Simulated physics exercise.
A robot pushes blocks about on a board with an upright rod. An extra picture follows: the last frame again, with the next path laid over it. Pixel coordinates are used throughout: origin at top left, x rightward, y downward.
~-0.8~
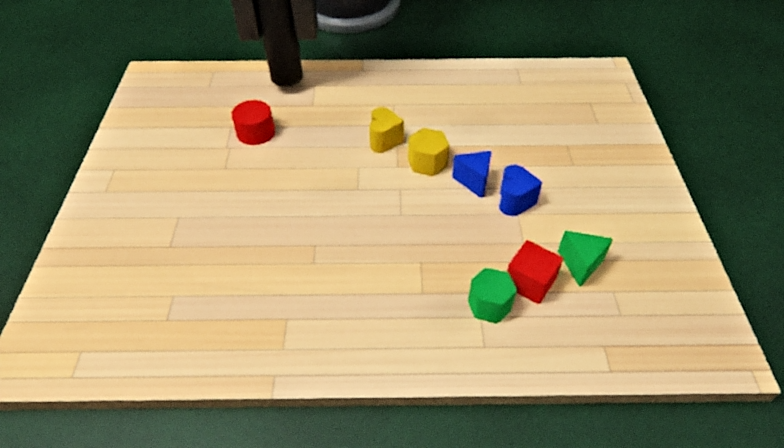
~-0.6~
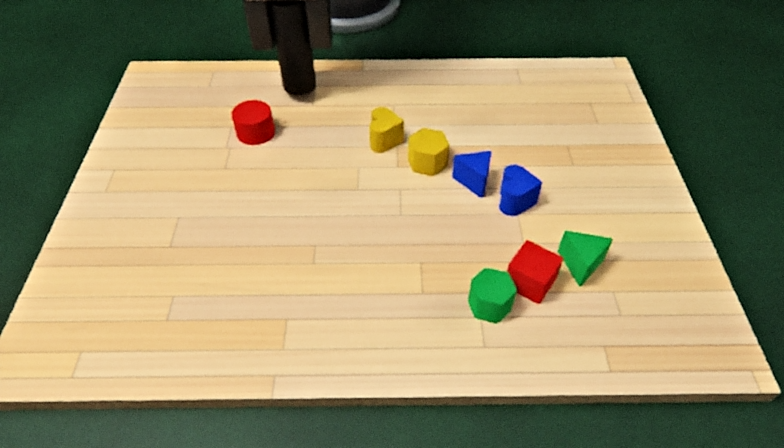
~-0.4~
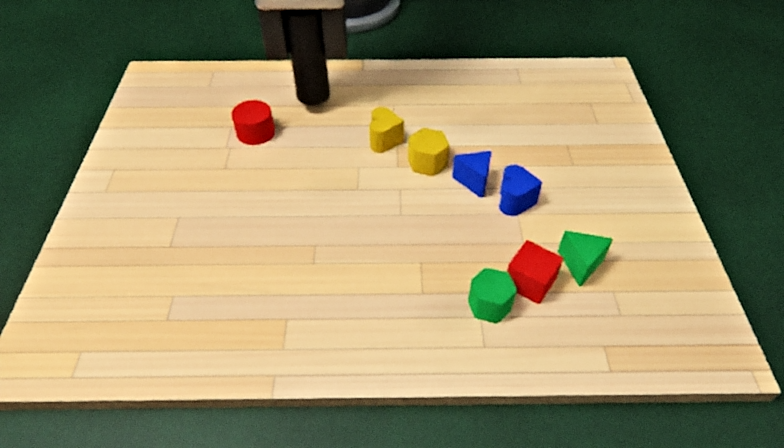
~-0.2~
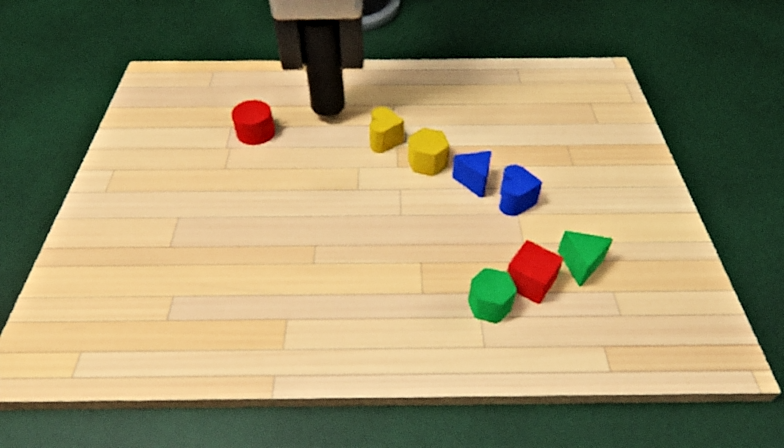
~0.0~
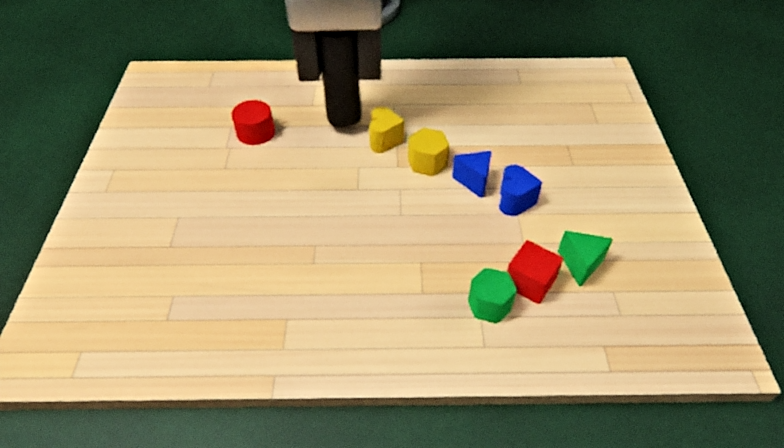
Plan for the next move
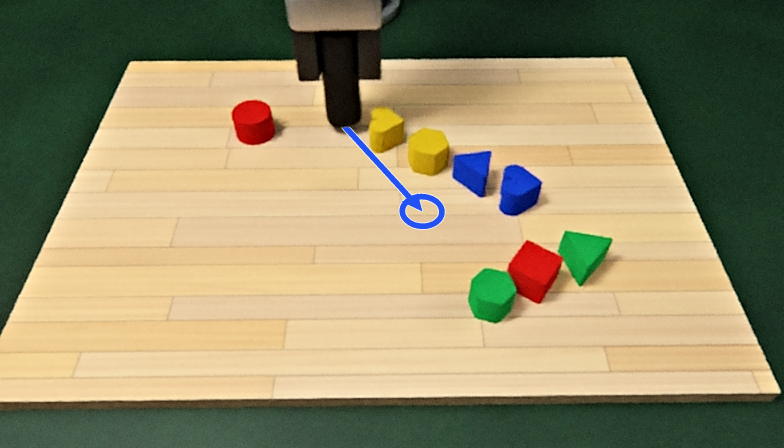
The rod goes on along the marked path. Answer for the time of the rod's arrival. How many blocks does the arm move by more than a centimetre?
One block moves more than 1 cm.
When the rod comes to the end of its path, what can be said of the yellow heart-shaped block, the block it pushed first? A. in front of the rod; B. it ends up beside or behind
Answer: B.
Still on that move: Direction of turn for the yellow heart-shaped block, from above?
From overhead, the rotation is counterclockwise.
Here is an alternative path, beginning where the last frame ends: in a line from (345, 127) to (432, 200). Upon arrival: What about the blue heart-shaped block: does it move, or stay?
It is still where it was.
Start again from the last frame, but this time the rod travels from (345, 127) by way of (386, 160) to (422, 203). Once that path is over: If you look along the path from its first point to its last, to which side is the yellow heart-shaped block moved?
Off to the left side.
The drawn path runs from (345, 127) to (422, 211).
What follows on the original path. One third of the way, rod at (368, 143); yellow heart-shaped block at (397, 123), turned 30° anticlockwise.
Two thirds of the way, rod at (394, 170); yellow heart-shaped block at (399, 125), turned 45° anticlockwise.
At the end, rod at (423, 201); yellow heart-shaped block at (399, 125), turned 45° anticlockwise; yellow six-sided block not moved.
